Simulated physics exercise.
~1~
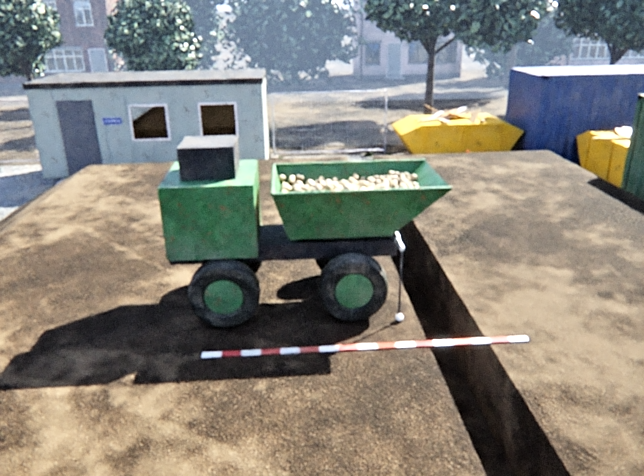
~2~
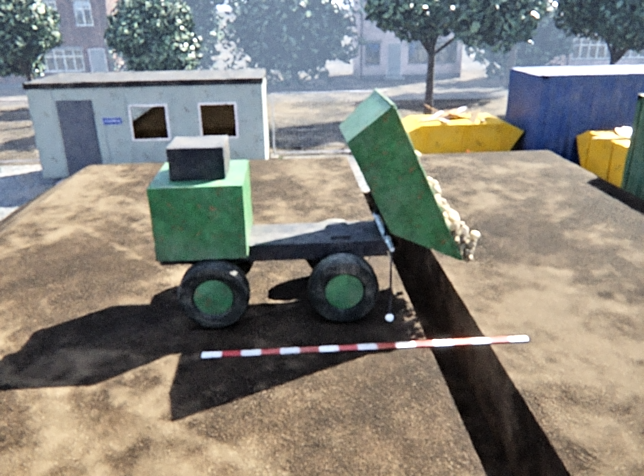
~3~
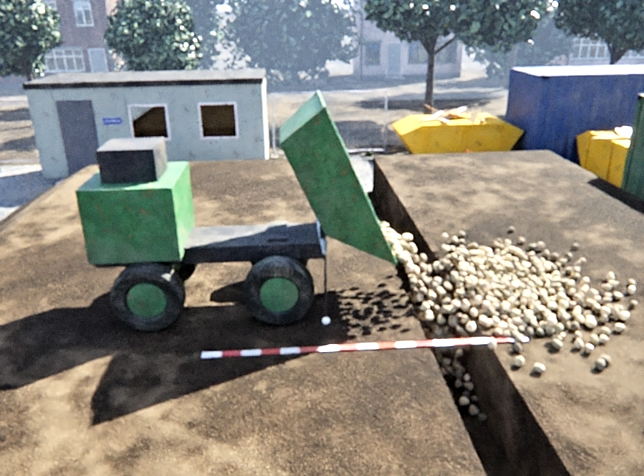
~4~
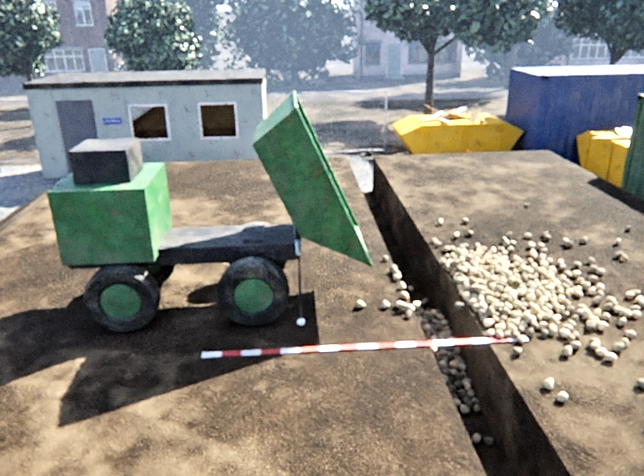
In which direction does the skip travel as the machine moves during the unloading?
The skip travels to the left, carried along as the machine draws back from the trench.
